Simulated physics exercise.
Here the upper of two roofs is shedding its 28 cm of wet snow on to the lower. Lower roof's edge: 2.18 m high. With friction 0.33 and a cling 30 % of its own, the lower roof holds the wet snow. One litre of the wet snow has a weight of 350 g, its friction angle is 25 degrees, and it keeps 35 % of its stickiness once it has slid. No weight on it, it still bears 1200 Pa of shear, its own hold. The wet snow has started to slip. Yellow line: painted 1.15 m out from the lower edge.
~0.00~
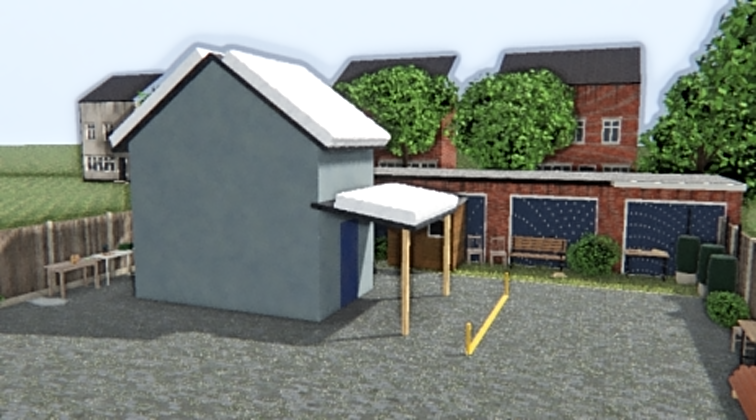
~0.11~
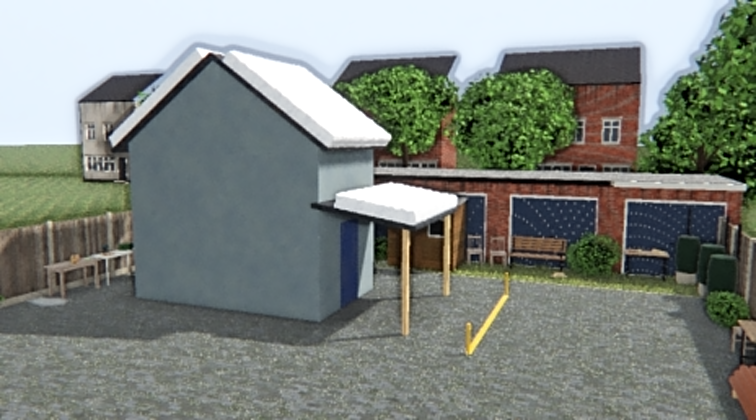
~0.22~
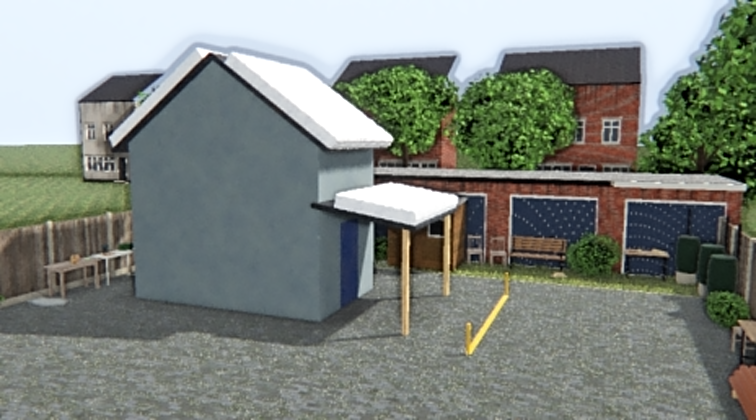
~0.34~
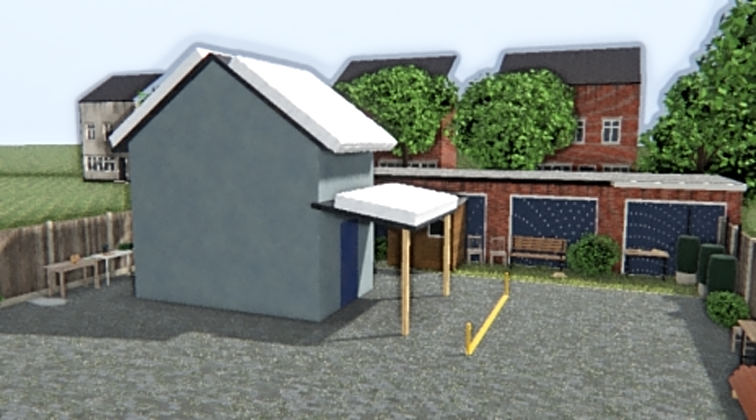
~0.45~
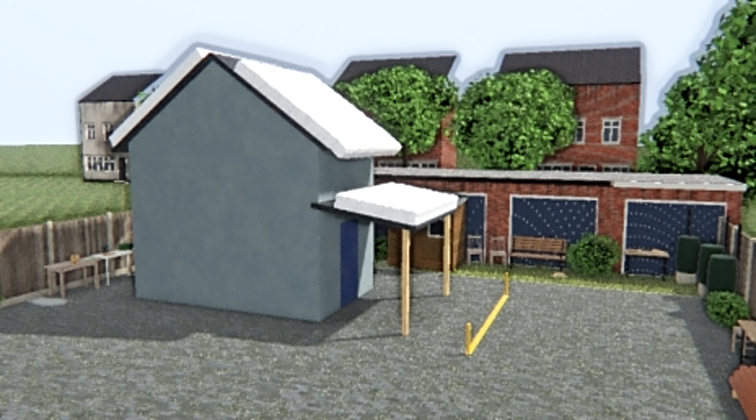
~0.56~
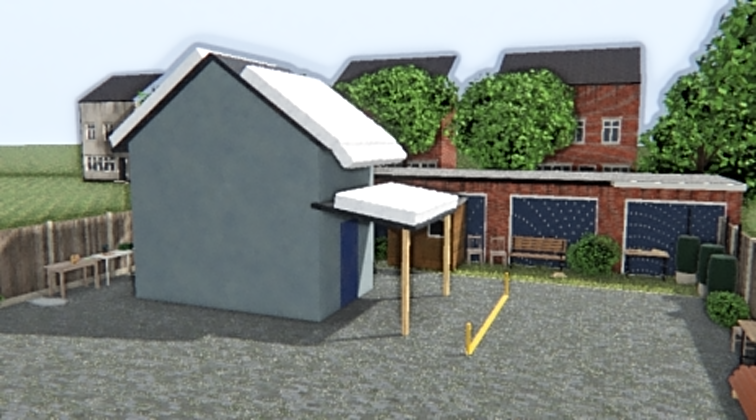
A thick slab of white snow on the steep roof of a grey-blue building sits almost still at first, above a smaller snow-covered porch roof. It then slides slowly down the slope to the right as one sheet, baring a strip near the ridge and jutting further past the eave.
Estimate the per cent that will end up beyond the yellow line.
Roughly 28 per cent will end up beyond it.
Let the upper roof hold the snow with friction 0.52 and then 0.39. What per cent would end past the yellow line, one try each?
One try each gives 0 % and then 8 %.
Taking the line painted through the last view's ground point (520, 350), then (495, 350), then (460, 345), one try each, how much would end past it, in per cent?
First try around 8 per cent, second around 16 per cent, third around 35 per cent.
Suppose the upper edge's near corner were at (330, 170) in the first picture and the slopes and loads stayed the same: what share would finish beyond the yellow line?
That would come to around 14 %.
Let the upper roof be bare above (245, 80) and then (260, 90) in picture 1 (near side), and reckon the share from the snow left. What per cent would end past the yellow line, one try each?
It would be 12 percent the first time and 8 percent the second.
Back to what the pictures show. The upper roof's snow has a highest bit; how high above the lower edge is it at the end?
It ends up some 0.8 m higher than the lower edge.
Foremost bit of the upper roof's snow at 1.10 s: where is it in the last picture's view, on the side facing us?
You'll find it close to (398, 198).
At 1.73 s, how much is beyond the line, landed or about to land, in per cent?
Roughly 0 per cent.
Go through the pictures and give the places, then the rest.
The first picture shows foremost bit of the wet snow at (329, 140).
The second picture shows foremost bit of the wet snow at (329, 140), its middle shifted 2.0 cm.
The third picture shows foremost bit of the wet snow at (332, 142), its middle shifted 8.5 cm, 3 % of it past the upper edge, in one piece.
The fourth picture shows foremost bit of the wet snow at (336, 146), its middle shifted 20 cm, 7 % of it past the upper edge, in one piece.
The fifth picture shows foremost bit of the wet snow at (341, 143), its middle shifted 36 cm, 12 % of it past the upper edge, in one piece.
The sixth picture shows foremost bit of the wet snow at (348, 158), its middle shifted 57 cm, 19 % of it past the upper edge, cracking.
After 1.10 s, none is below the lower edge and 0 % is past the line.
After 1.73 s, 12 % is below the lower edge and 0 % is past the line.
After 2.37 s, 47 % is below the lower edge and 25 % is past the line.
After 3.00 s, 48 % is below the lower edge and 28 % is past the line.
After 3.40 s, 48 % is below the lower edge and 28 % is past the line.
